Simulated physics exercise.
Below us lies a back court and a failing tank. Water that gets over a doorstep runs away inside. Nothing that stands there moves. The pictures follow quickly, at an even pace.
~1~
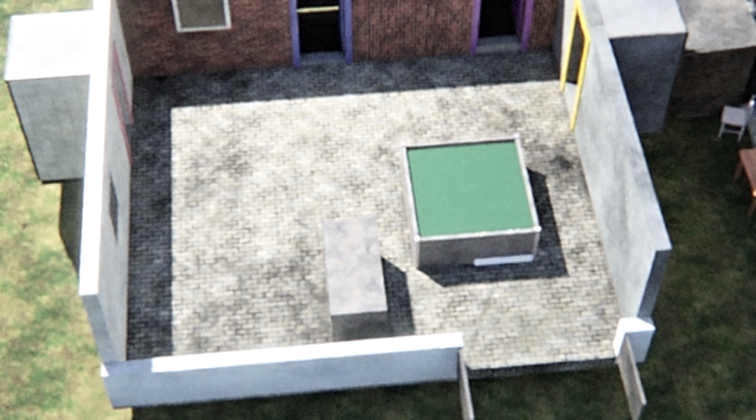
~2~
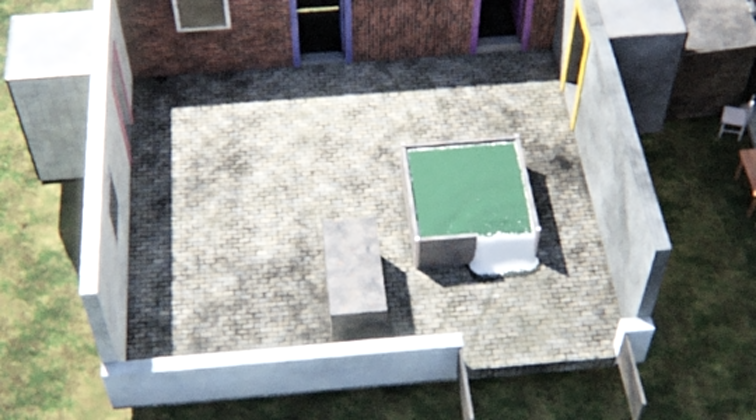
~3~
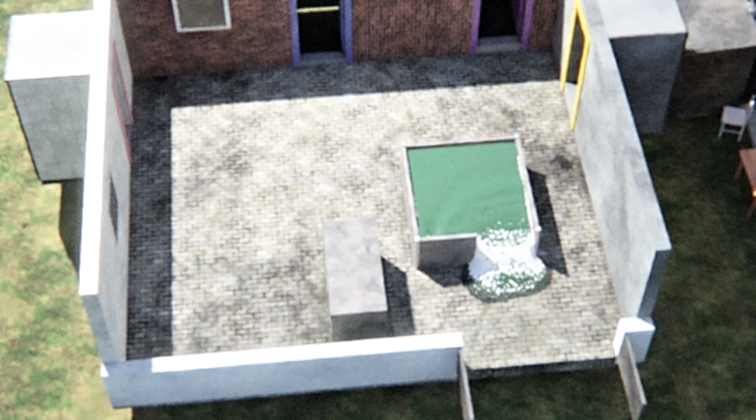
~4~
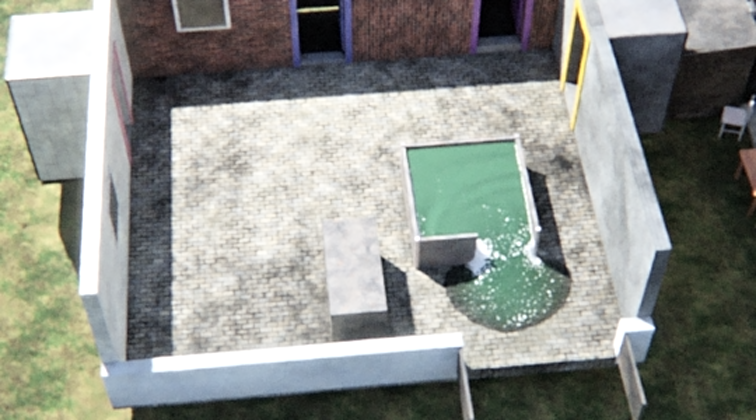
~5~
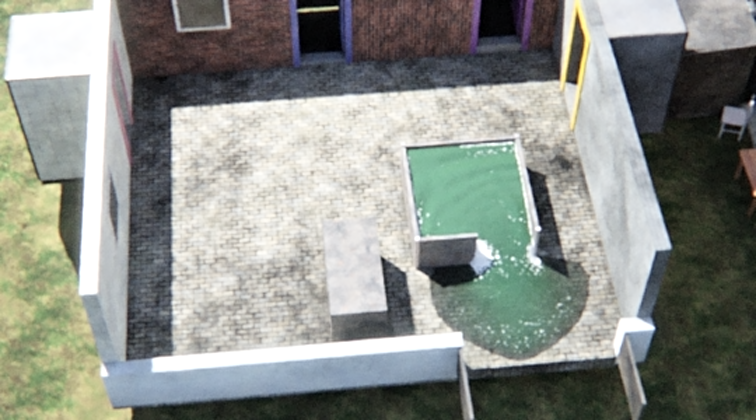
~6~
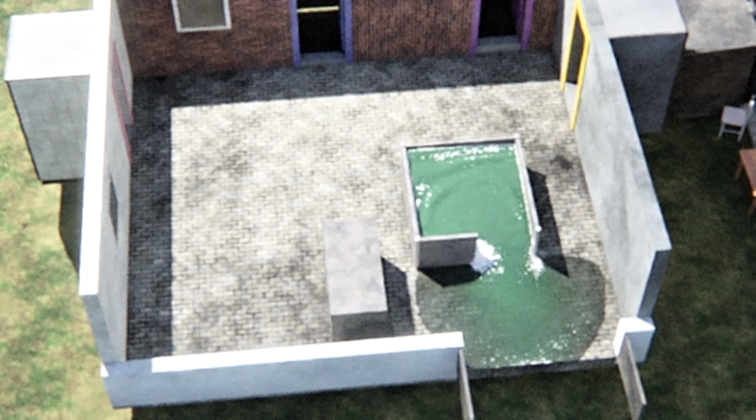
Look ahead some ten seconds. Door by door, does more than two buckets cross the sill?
One by one: The pink door holds within the limit; the yellow door holds within the limit; the blue door holds within the limit; the purple door holds within the limit.
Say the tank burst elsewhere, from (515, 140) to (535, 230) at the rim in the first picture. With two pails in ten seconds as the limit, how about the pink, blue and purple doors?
My reading: Pink lets more in; blue holds; purple is over.
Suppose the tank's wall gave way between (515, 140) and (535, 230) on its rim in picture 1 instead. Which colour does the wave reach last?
The pink one.
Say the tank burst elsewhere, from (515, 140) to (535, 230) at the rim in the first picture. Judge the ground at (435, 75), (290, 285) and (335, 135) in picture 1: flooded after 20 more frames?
As listed: Awash, dry, free of water.
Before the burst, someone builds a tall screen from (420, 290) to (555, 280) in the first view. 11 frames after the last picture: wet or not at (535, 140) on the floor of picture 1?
There: Awash.
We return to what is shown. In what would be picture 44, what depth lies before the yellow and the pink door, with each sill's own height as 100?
Roughly 0 per cent, then 0 per cent.
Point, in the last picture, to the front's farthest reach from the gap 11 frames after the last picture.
Close to (282, 372).
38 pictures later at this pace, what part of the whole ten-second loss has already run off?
Roughly 80 per cent.
A moment on, water covers 10 % of the floor; the pink door not reached, the yellow door not reached, the blue door not reached, the purple door not reached.
Next, water covers 15 % of the floor; the pink door not reached, the yellow door not reached, the blue door not reached, the purple door not reached.
Then, water covers 20 % of the floor; the pink door not reached, the yellow door not reached, the blue door not reached, the purple door not reached.
Later, water covers 25 % of the floor; the pink door not reached, the yellow door not reached, the blue door not reached, the purple door not reached.
In the end, water covers 30 % of the floor; the pink door not reached, the yellow door wet at the sill, nothing in, the blue door not reached, the purple door not reached.
